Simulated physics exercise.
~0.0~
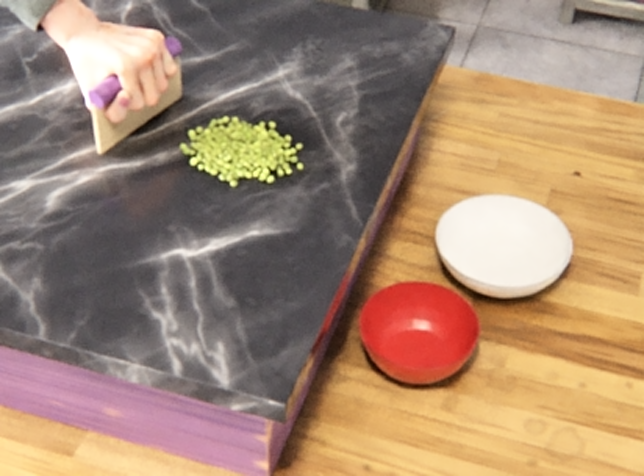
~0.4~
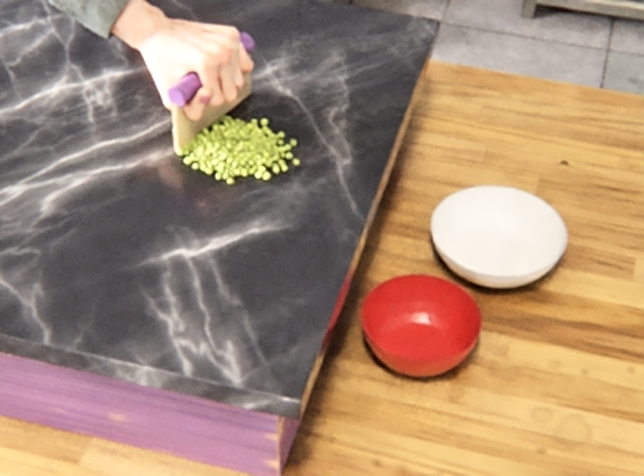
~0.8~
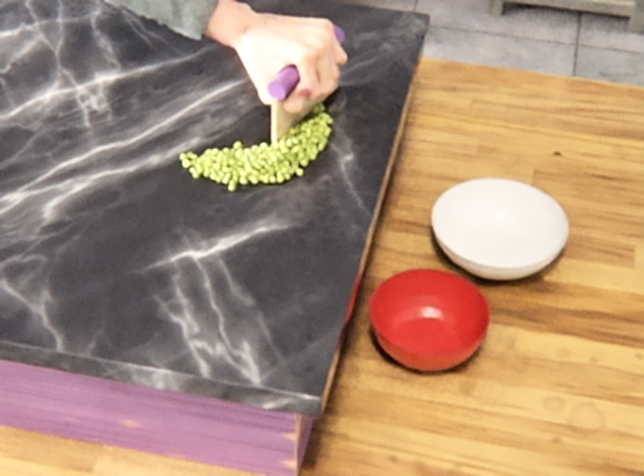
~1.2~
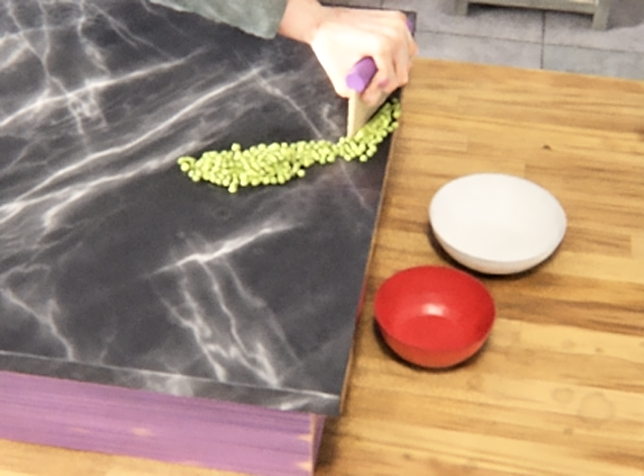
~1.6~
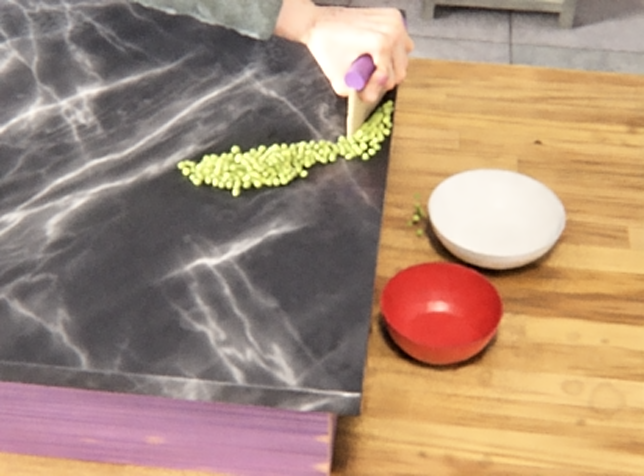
On a black marbled countertop, a hand dragging a scraper rightward through green dried peas, most staying on top, a few falling beside bowls.
